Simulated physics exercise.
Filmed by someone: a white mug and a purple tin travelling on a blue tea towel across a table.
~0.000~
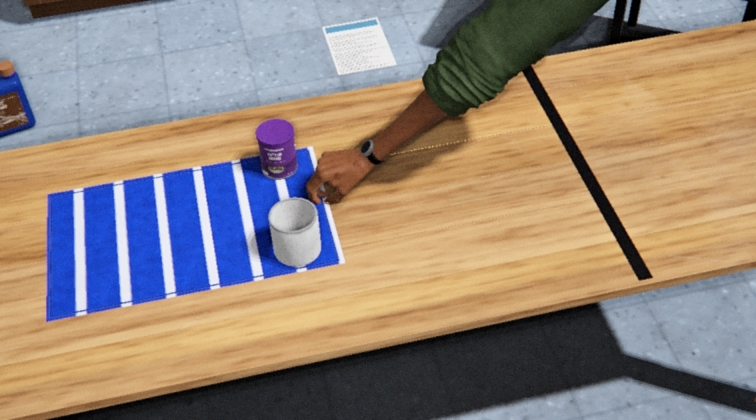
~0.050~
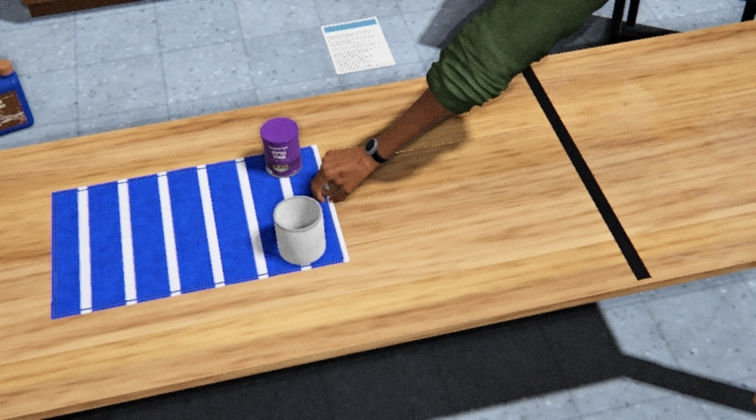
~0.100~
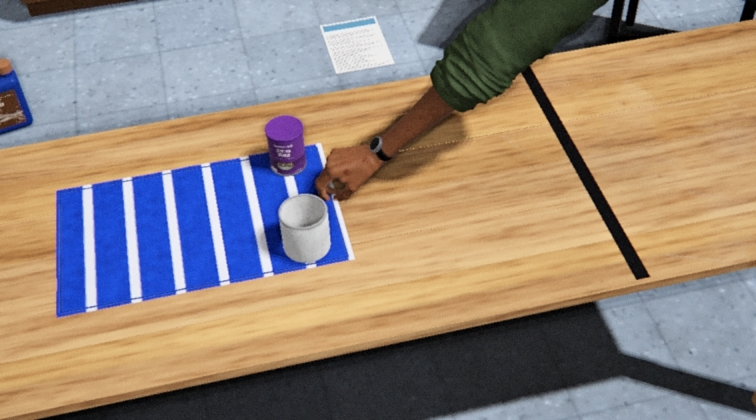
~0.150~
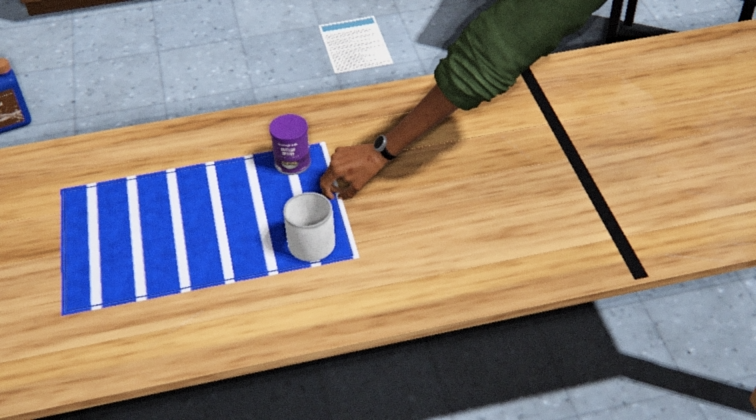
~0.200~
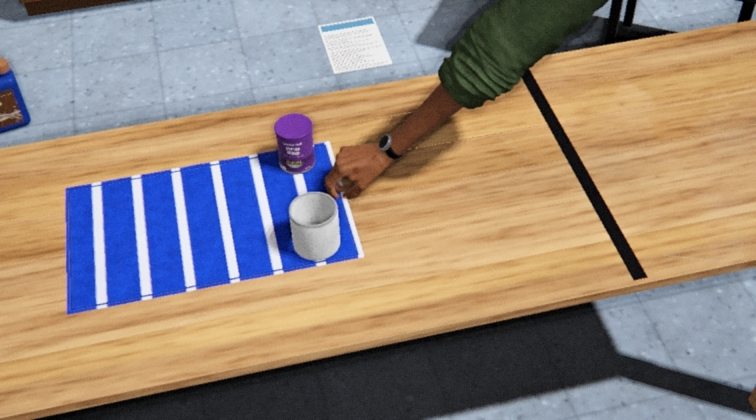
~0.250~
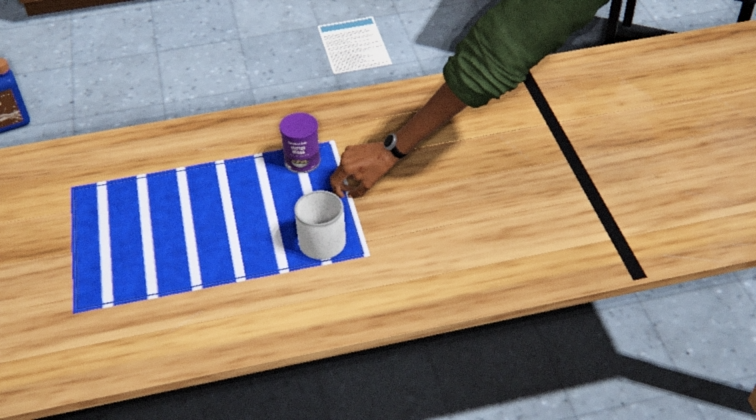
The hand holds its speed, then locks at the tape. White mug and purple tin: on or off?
White mug - on; purple tin - on.
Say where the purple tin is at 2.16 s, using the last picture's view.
It is somewhere near (508, 107).
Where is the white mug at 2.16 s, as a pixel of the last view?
Around (545, 183).
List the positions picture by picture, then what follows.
Tea towel end (345, 263); white mug (293, 215); purple tin (275, 131); tape (635, 259), in the first picture.
Tea towel end (349, 261), far hem (51, 320); purple tin (279, 130), in the second picture.
Tea towel end (354, 259); white mug (303, 211), in the third picture.
Tea towel end (359, 258), far hem (62, 316); purple tin (288, 126), in the fourth picture.
Tea towel end (364, 257); white mug (313, 209), in the fifth picture.
Tea towel end (370, 256), far hem (74, 314); white mug (319, 208); purple tin (298, 125); tape (629, 258), in the sixth picture.
After 2.16 s, hem at the tape; white mug on the cloth near (545, 183); purple tin on the cloth near (508, 107).
After 2.27 s, hem at the tape; white mug on the cloth near (554, 181); purple tin on the cloth near (516, 105).
At rest, hem at the tape; white mug on the cloth near (554, 181); purple tin on the cloth near (516, 105). The white mug stays on the cloth and the purple tin remains aboard.
